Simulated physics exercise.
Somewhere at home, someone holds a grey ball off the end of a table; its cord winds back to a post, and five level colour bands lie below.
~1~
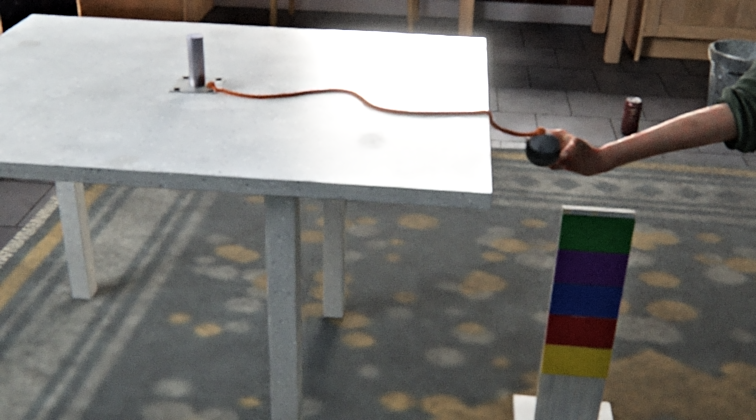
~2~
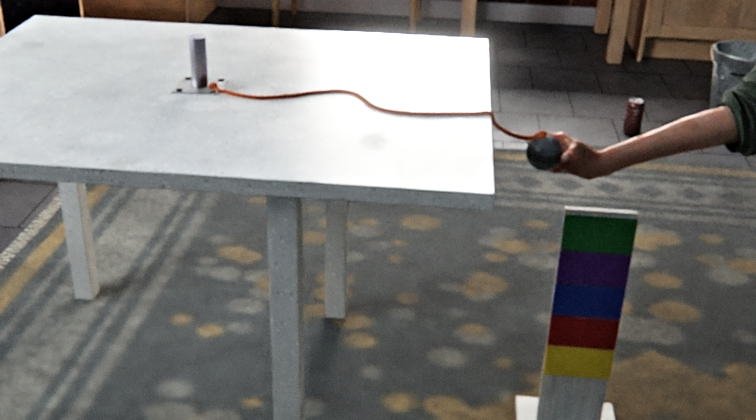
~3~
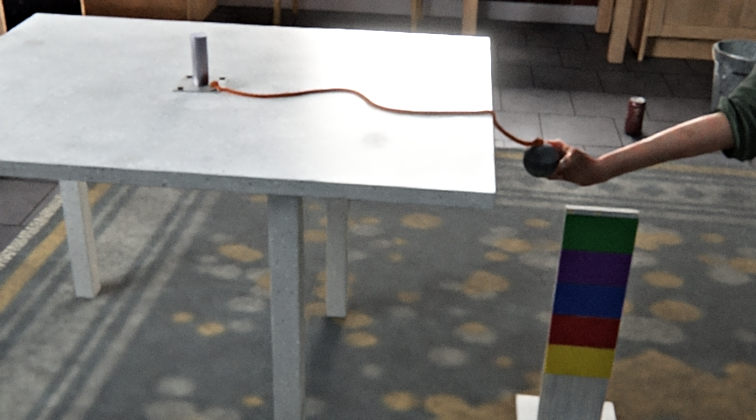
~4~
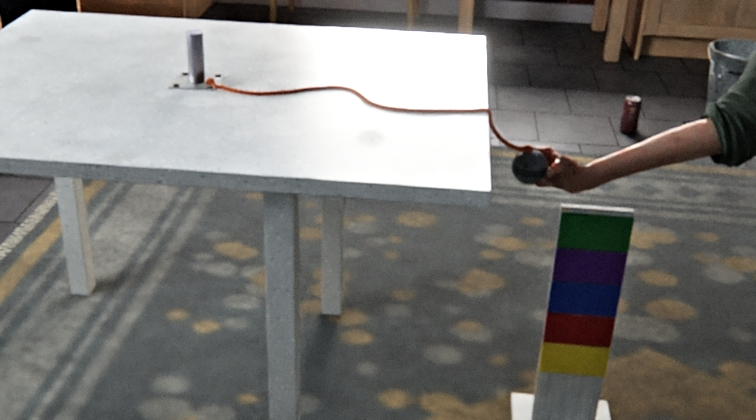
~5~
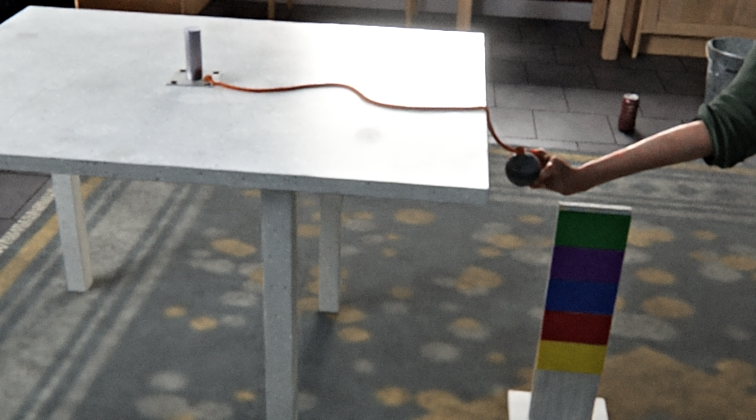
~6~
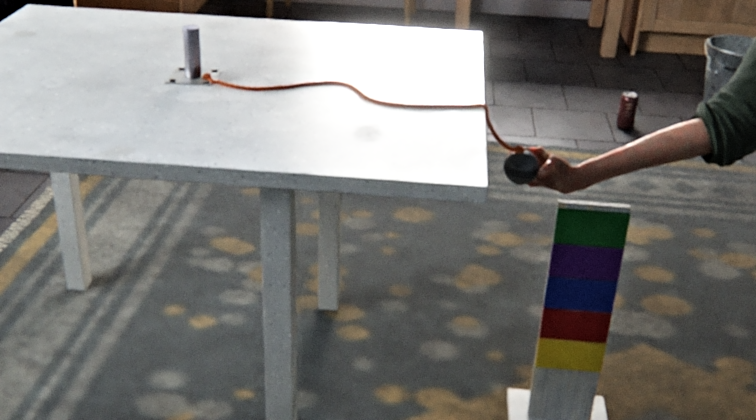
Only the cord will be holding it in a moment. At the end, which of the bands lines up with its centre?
The band that lines up is green.
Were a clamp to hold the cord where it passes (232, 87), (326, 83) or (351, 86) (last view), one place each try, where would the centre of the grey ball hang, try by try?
About (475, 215), (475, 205) and (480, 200).
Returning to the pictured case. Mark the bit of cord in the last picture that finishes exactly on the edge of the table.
(449, 107).
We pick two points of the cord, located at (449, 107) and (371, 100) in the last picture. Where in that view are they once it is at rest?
First: (485, 111). Second: (408, 97).
A little later, ball near (482, 218); level with green.
Next, ball near (487, 218); level with green.
When it is over, ball near (473, 217); level with green. At green.
